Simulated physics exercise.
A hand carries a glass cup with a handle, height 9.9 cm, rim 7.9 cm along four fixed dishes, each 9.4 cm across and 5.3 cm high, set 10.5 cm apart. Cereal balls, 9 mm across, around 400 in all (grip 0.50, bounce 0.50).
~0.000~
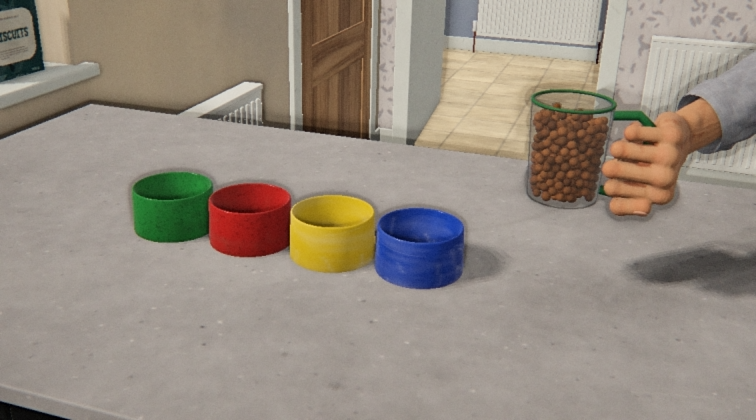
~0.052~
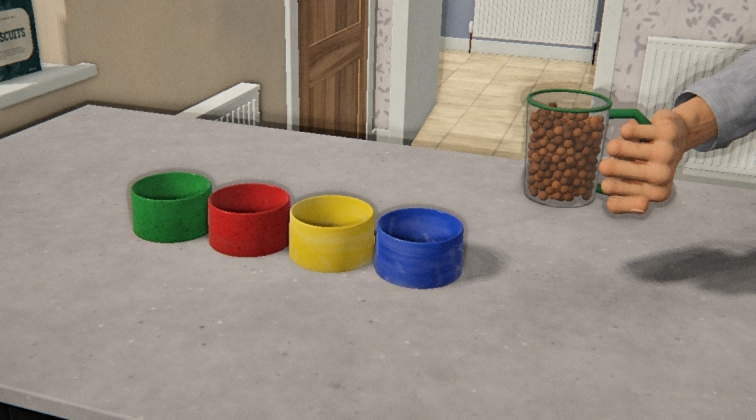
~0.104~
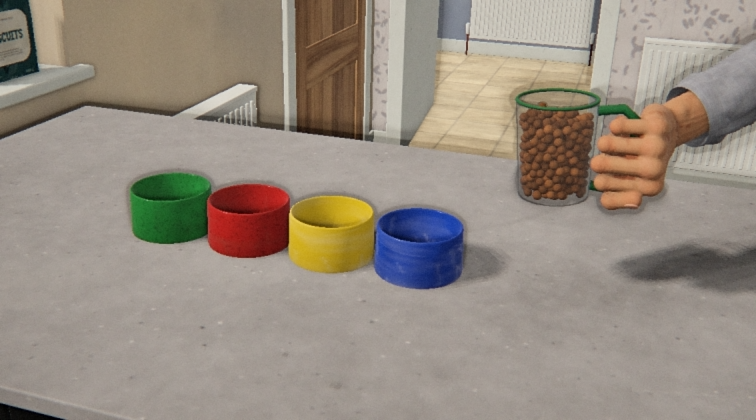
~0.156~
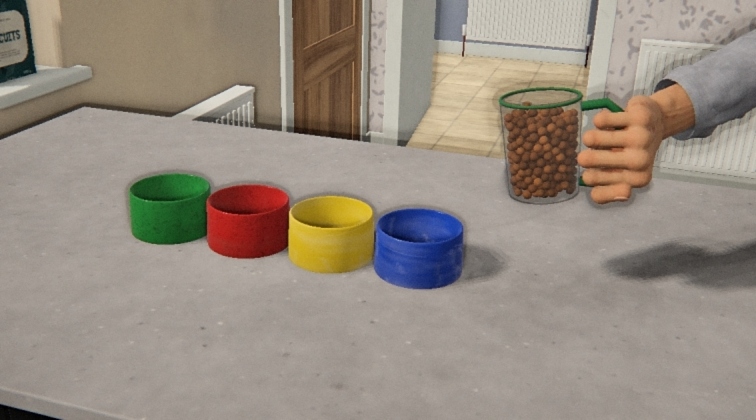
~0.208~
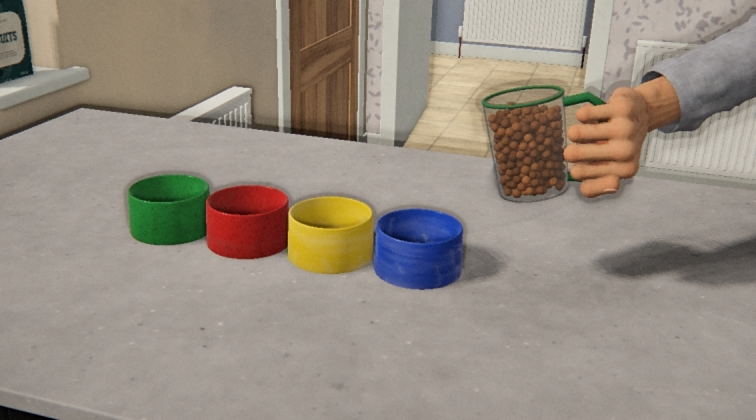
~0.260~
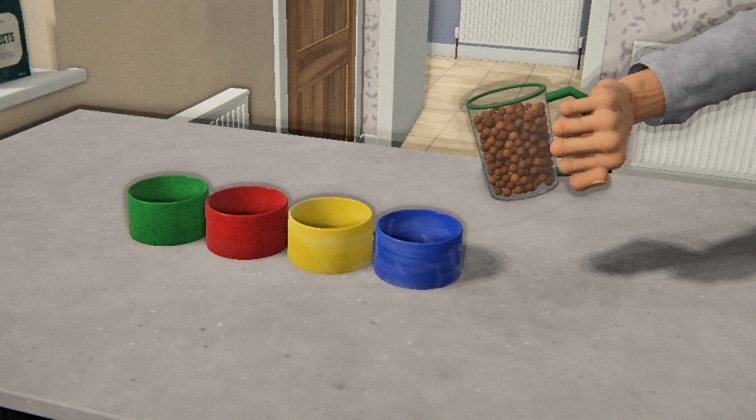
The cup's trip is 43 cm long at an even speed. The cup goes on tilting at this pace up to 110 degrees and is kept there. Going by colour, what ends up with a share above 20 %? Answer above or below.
Red dish: Below; blue dish: Below; green dish: Above; yellow dish: Below; on the counter: Above.
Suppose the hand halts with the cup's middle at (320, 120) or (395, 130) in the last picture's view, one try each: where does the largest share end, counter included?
The winner: Red; yellow.
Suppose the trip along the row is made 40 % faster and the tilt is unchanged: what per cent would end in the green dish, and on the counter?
Then: Green 70, counter 30.
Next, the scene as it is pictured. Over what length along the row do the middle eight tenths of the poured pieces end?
Some 17 cm.
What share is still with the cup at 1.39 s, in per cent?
About 85 per cent.
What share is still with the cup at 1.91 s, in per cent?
Roughly 15 per cent.
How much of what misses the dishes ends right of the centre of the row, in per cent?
Some 0 per cent.
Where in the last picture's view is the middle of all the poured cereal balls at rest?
At about (159, 216).
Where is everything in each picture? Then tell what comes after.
Cup at (567, 149), tilt 0 degrees, lip at (533, 97), moved 0.0 cm; middle of the pieces at (565, 155); blue dish at (421, 226); yellow dish at (333, 212); red dish at (250, 198); green dish at (173, 186), in the first frame.
Cup at (564, 148), tilt 1 degrees, lip at (529, 97), moved 0.3 cm; middle of the pieces at (562, 154), in the second frame.
Cup at (555, 147), tilt 4 degrees, lip at (518, 98), moved 1.2 cm; middle of the pieces at (553, 153), in the third frame.
Cup at (542, 146), tilt 8 degrees, lip at (501, 99), moved 2.5 cm; middle of the pieces at (540, 152), in the fourth frame.
Cup at (528, 144), tilt 12 degrees, lip at (484, 101), moved 3.8 cm; middle of the pieces at (527, 150), in the fifth frame.
Cup at (515, 142), tilt 17 degrees, lip at (468, 103), moved 5.2 cm; middle of the pieces at (514, 149); blue dish at (420, 226); yellow dish at (331, 213); red dish at (247, 201); green dish at (168, 189). The cup turns about 85 degrees a second and travels 26 cm a second, in the sixth frame.
After 0.94 s, tilt 73 degrees; cup holds 100 %.
After 1.39 s, tilt 109 degrees; cup holds 85 %, red 10 %.
Then, at 1.91 s, tilt 110 degrees; cup holds 15 %, red 10 %, green 55 %.
By 2.7 s all is still; red 10 %, blue 0 %, green 65 %, yellow 0 %, counter 30 %.
